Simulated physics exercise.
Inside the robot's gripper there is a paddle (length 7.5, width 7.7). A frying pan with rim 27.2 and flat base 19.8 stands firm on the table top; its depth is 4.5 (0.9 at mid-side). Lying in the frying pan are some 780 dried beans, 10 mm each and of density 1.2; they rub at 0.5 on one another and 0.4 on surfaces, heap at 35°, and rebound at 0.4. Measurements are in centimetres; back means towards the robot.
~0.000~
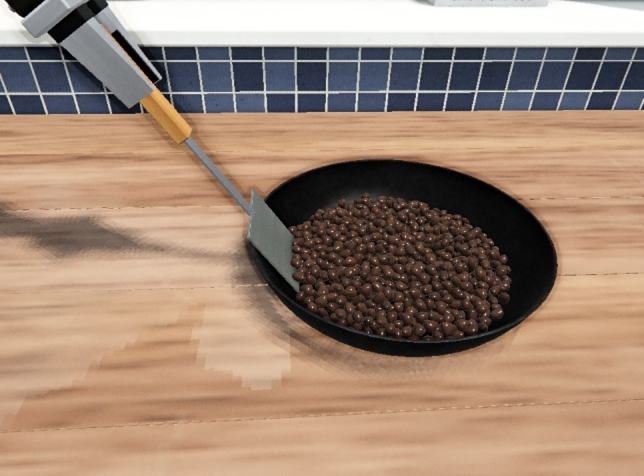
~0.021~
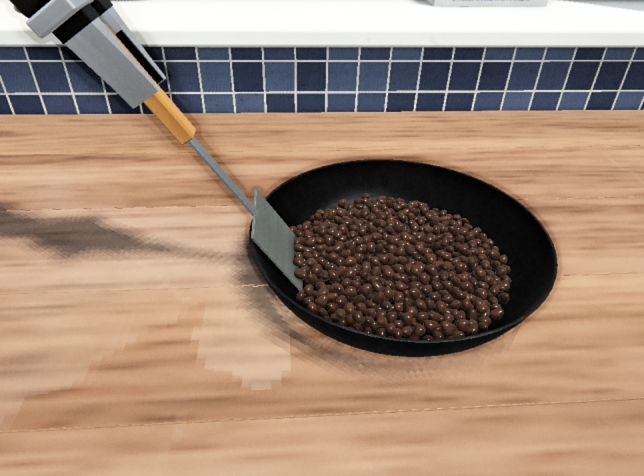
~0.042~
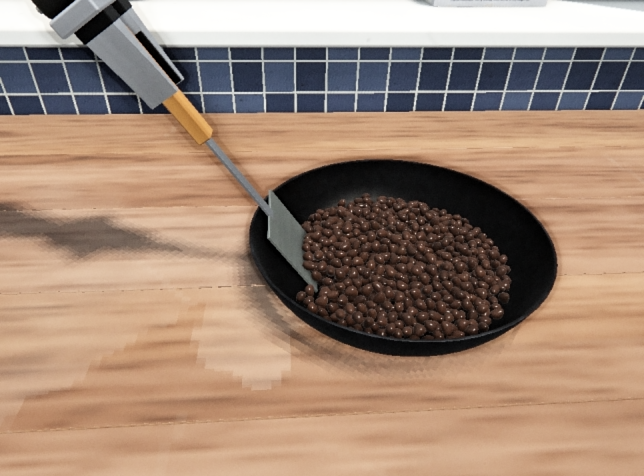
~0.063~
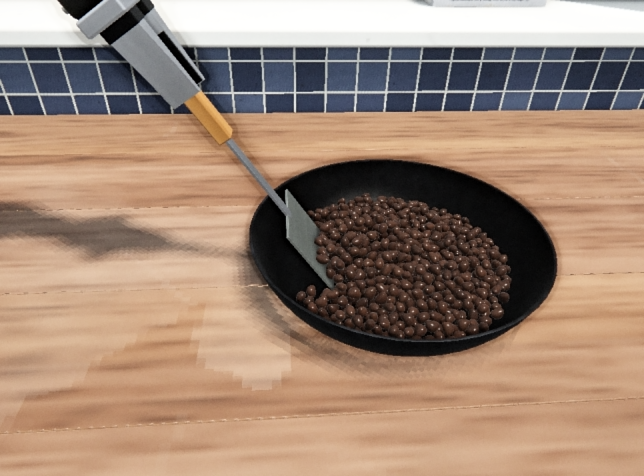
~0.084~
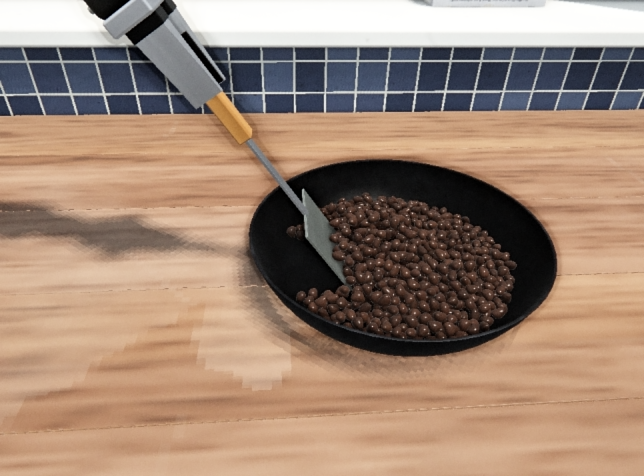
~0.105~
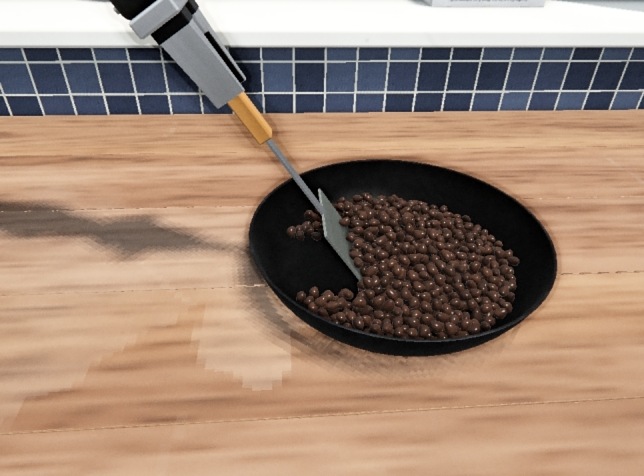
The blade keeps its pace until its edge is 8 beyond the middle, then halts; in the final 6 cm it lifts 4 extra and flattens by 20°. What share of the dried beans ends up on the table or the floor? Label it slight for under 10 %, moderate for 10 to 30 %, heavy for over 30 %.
Label: Slight.
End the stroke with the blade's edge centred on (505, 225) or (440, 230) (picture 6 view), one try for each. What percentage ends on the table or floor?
About 15 and 0 per cent.
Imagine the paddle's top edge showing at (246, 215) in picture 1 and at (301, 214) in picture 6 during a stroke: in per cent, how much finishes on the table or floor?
Some 0 percent ends up on the table or floor.
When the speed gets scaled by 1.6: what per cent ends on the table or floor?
Something close to 15 per cent ends up on the table or floor.
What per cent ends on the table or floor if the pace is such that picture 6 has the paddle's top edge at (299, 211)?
Some 0 percent.
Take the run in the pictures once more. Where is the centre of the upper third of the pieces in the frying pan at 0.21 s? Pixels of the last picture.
It is centred close to (473, 240).
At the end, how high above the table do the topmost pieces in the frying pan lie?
Some 5.5 cm above the table.
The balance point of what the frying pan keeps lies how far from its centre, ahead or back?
The kept load is shifted forward by about 4.5 cm.
By 0.16 s, sloping 57°, highest piece 5 above the table; 775 in the frying pan.
By 0.21 s, sloping 48°, highest piece 5 above the table; 775 in the frying pan.
By 0.43 s, sloping 37°, highest piece 5 above the table; 742 in the frying pan, 33 on the table or floor.
By 1.48 s, sloping 37°, highest piece 5 above the table; 742 in the frying pan, 33 on the table or floor.
Final count, 742 in the frying pan, 33 on the table or floor. That is 4 % on the table or floor.
